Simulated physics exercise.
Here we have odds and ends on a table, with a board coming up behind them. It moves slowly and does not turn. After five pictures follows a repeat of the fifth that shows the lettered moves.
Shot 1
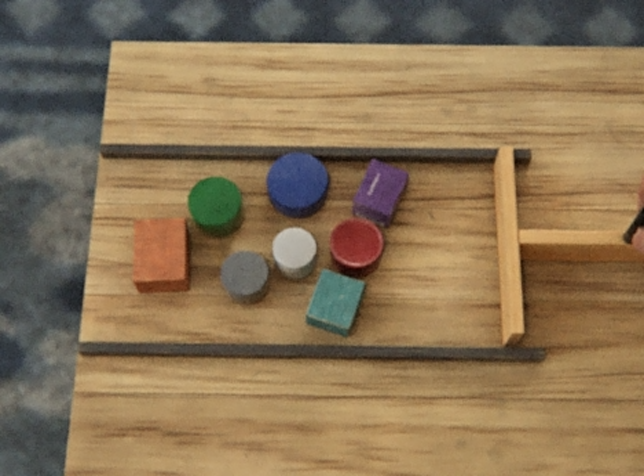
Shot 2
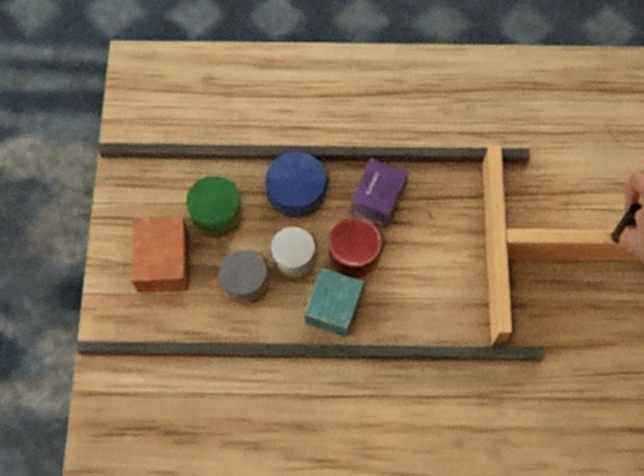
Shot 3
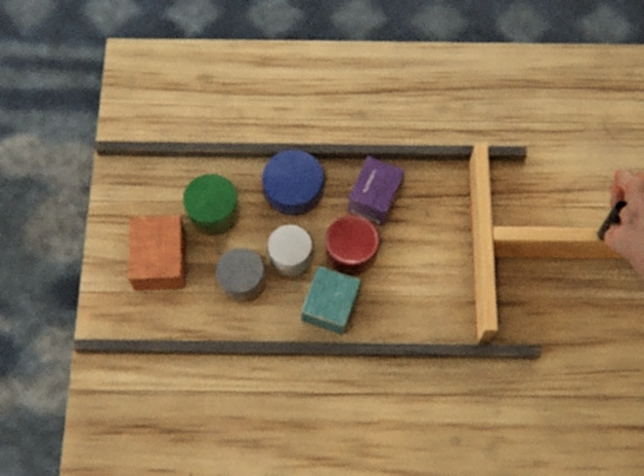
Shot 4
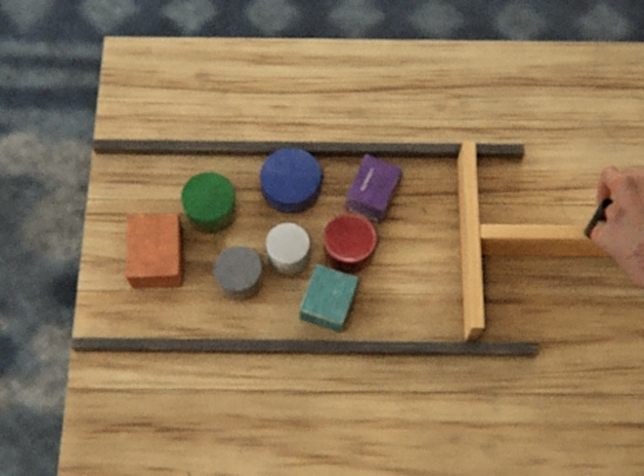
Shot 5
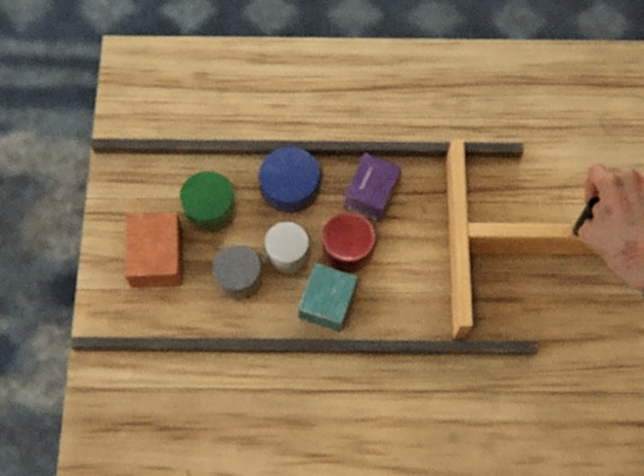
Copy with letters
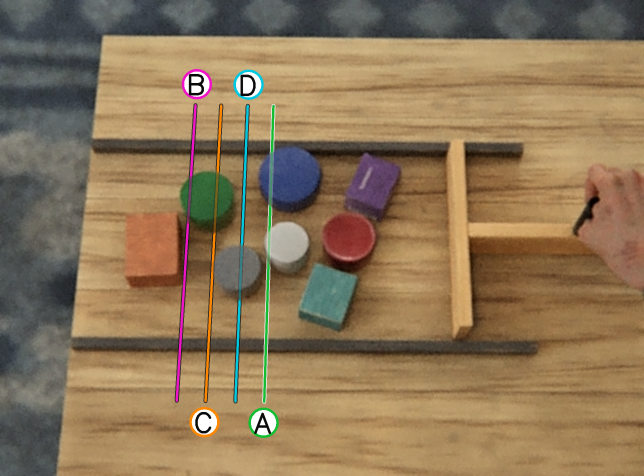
We see a hand slowly pushing a wooden board leftward between two dark rails on a table, narrowing the gap to a group of colourful blocks and round pieces, which stay in place, untouched by the board.
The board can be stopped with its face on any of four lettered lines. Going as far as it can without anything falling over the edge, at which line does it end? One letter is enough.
Up to line C.
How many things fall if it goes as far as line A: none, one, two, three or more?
By then, none.
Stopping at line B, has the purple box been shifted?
Yes.
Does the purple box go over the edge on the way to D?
By then, no.
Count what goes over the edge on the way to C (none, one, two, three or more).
By then, none.
On the copy, A at (269, 245); B at (187, 244); C at (214, 245); D at (242, 245).
On C. First, board (372, 229); purple box (343, 191); red jar (337, 242).
Then, board (282, 228); orange block (138, 263); green pot (156, 202).
Finally, board (216, 227); orange block (84, 262); green pot (100, 210); nothing has fallen.
By contrast, A is safe but short; B drops the orange block and green pot; D is safe but short.
